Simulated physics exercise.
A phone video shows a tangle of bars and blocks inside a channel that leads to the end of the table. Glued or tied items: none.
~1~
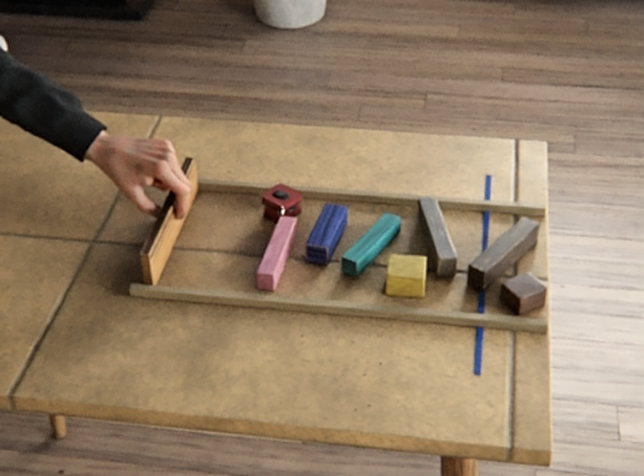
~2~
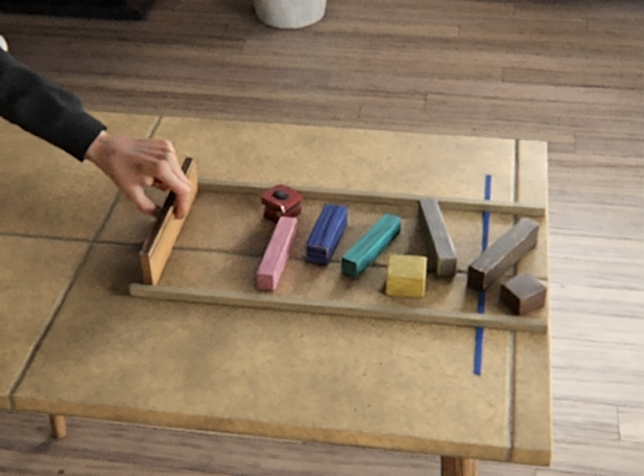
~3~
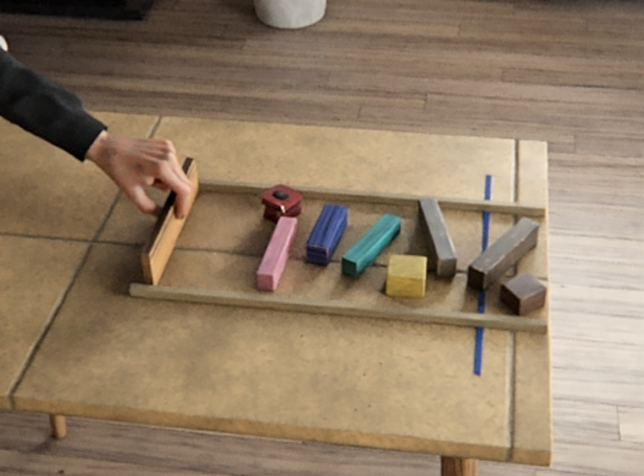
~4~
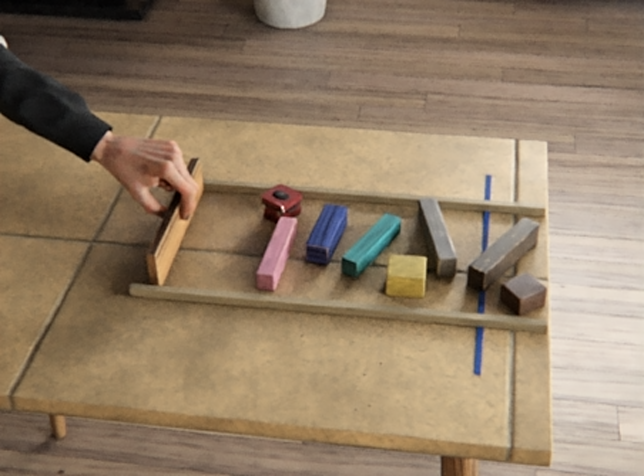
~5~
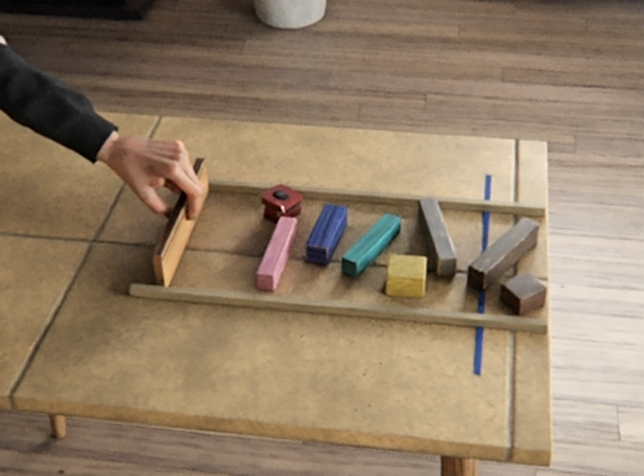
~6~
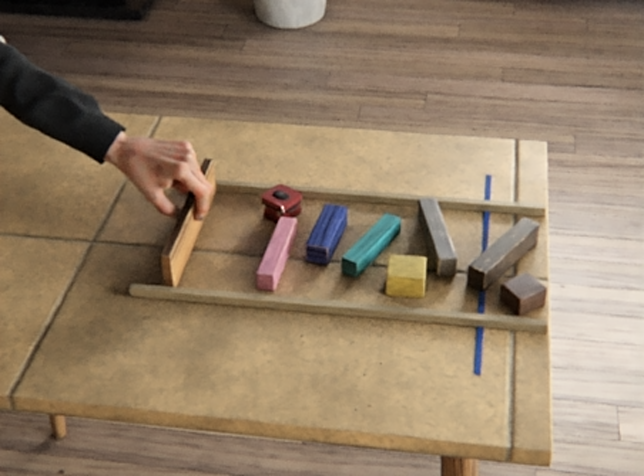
A hand slides an upright wooden board slightly right toward colored blocks, which stay still.
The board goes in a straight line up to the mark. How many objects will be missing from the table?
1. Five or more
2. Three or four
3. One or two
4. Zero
Three or four.
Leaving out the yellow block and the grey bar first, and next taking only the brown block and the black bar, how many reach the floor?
In the first try 2, in the other 1.
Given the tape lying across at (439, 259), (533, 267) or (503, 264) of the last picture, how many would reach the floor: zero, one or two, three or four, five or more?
Counts as listed: None at all / 5 or more / either three or four.
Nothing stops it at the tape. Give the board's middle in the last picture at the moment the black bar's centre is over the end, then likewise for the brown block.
The middle is at (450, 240) when it's the black bar, and at (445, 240) when it's the brown block.
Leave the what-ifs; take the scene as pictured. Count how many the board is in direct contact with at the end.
It adds up to 2.
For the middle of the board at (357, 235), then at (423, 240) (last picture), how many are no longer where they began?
6 at one spot and 8 at the other.
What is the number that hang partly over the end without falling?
I get 1.
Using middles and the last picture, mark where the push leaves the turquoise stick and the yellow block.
First (543, 261), then (519, 302).
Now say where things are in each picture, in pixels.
In the first picture, brown block (523, 294); black bar (504, 253); grey bar (437, 236); board (171, 220); tape (484, 263).
In the second picture, black bar (504, 254); turquoise stick (372, 245).
In the third picture, grey bar (437, 236); board (171, 220).
In the fourth picture, brown block (523, 294); red case (282, 205).
In the fifth picture, black bar (504, 254); yellow block (406, 276).
In the sixth picture, brown block (523, 294); black bar (504, 254); grey bar (437, 236); board (190, 221); tape (484, 263).
Early on, none off yet; brown block at rest near (523, 294); black bar at rest near (504, 254); grey bar at rest near (437, 236).
Finally, the number that fall off is three or four; lost, grey bar, black bar and brown block.
